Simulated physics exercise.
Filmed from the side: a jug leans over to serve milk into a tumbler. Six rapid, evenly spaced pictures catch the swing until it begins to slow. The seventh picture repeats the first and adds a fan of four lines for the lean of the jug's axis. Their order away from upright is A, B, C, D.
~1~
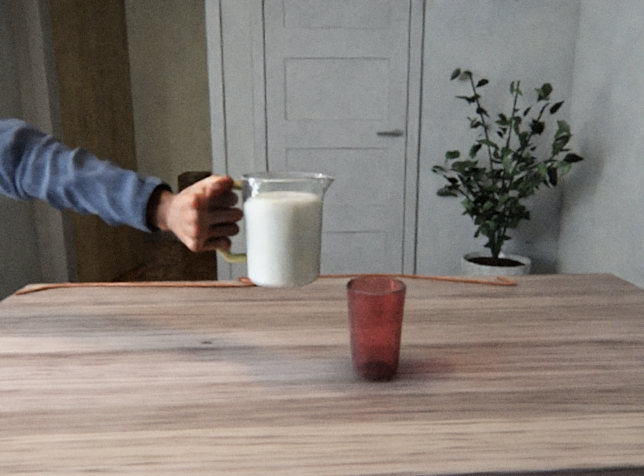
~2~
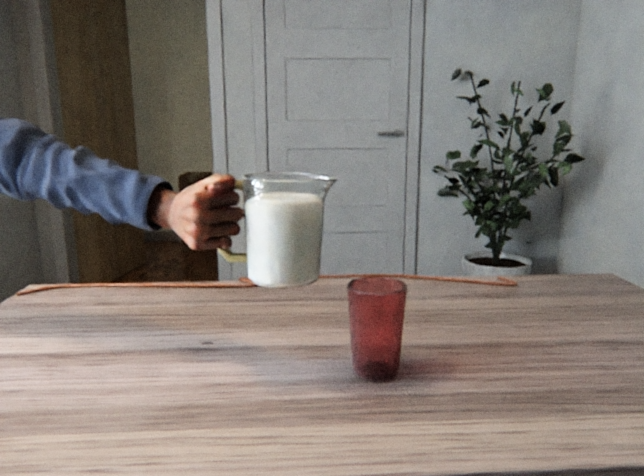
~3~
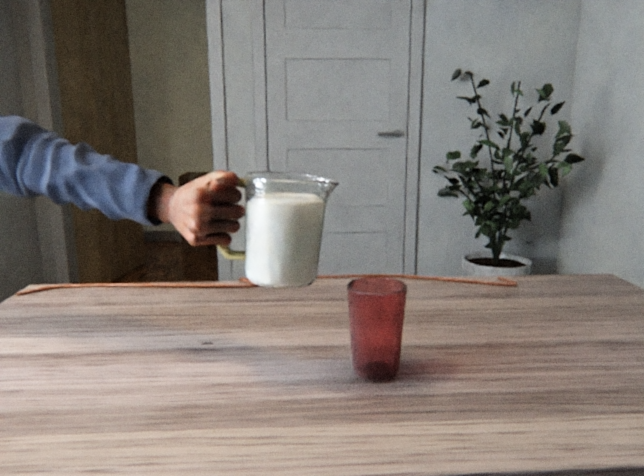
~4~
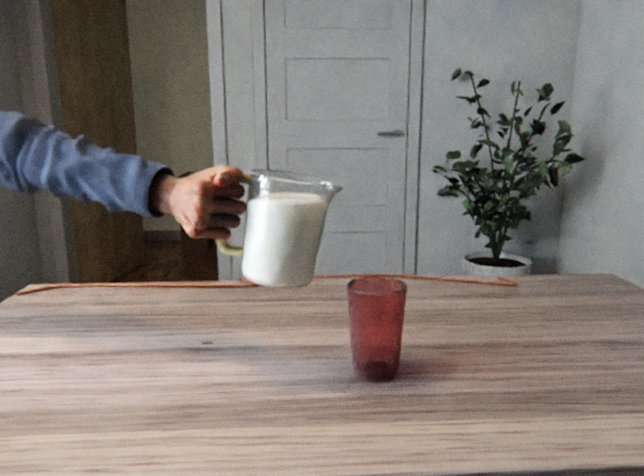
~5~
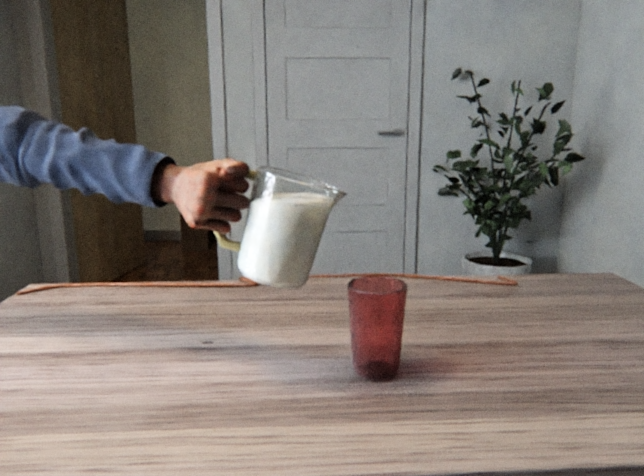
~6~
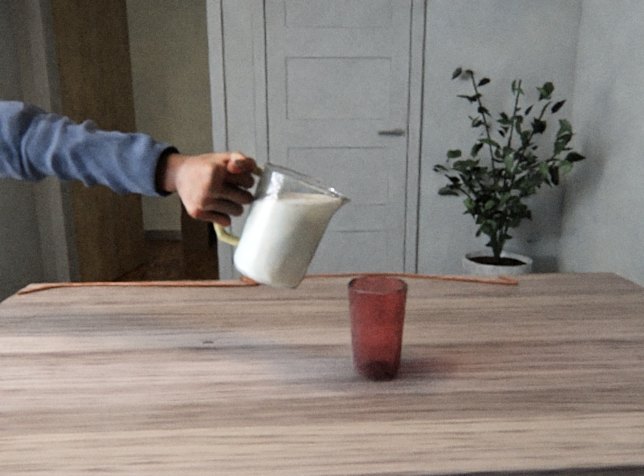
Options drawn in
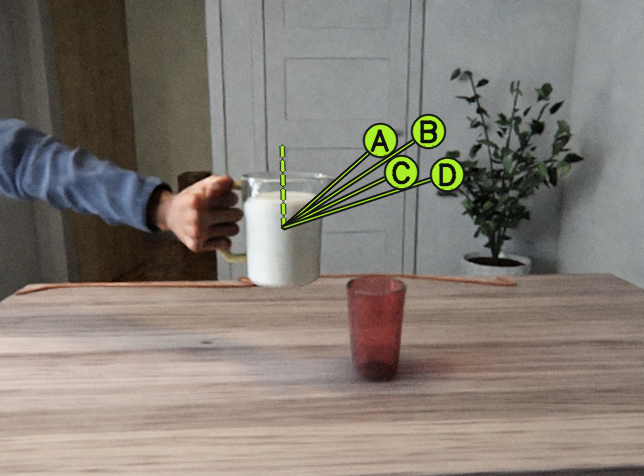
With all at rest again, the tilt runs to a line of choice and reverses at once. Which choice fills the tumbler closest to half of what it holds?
Take B.
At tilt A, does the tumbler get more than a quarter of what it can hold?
Yes.
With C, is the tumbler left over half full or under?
Over half.
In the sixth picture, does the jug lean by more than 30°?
No.
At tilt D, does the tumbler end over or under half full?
Over.
On the marked copy, A at (368, 152); B at (414, 140); C at (385, 178); D at (430, 179).
For tilt A, the tumbler ends with about 33 % of what it can hold.
For tilt B, the tumbler ends with about 51 % of what it can hold.
For tilt C, the tumbler ends with about 73 % of what it can hold.
For tilt D, the tumbler ends with about 89 % of what it can hold; 6 % of the milk is spilt.
